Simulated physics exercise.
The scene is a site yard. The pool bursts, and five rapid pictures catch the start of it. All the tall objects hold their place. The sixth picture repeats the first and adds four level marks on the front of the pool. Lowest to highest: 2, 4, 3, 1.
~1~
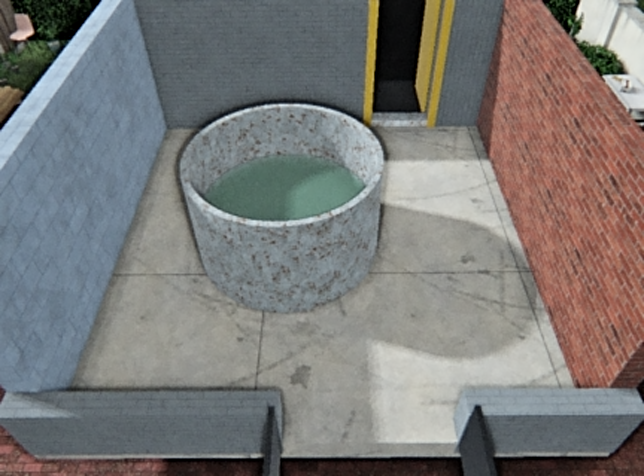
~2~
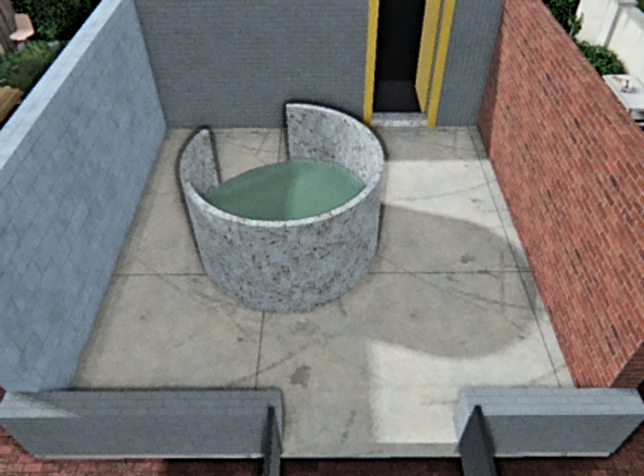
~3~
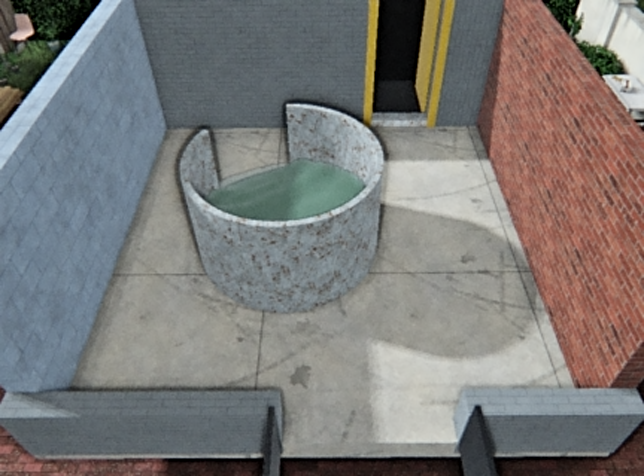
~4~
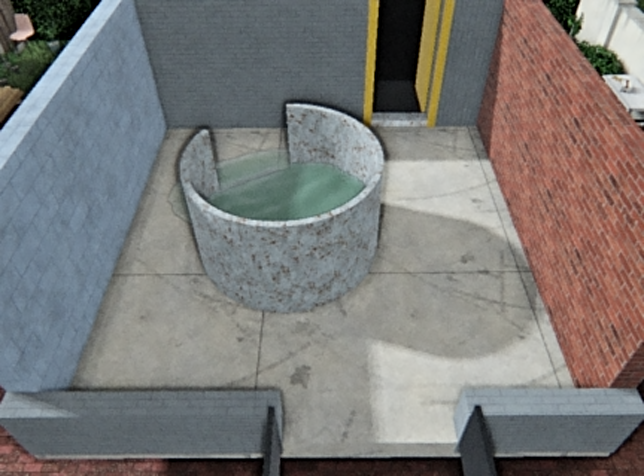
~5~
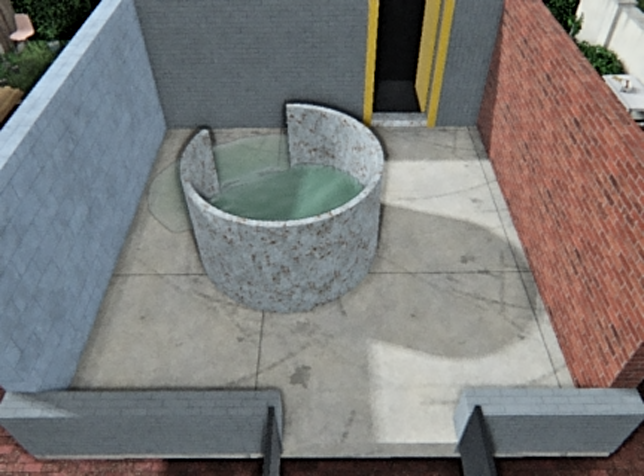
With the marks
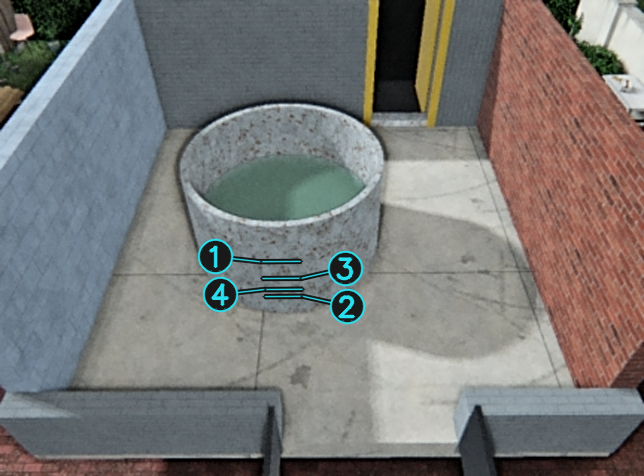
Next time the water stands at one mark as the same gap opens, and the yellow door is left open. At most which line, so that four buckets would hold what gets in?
1 will do.
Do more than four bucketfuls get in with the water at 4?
No.
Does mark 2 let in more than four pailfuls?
No.
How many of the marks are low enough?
All of the four.
On the marked copy, 1 at (280, 261); 2 at (283, 296); 3 at (282, 278); 4 at (283, 289); from the bottom up 2, 4, 3, 1.
If 1 is chosen, a bucket or two gets in.
If 2 is chosen, nothing gets over.
If 3 is chosen, nothing gets over.
If 4 is chosen, nothing gets over.
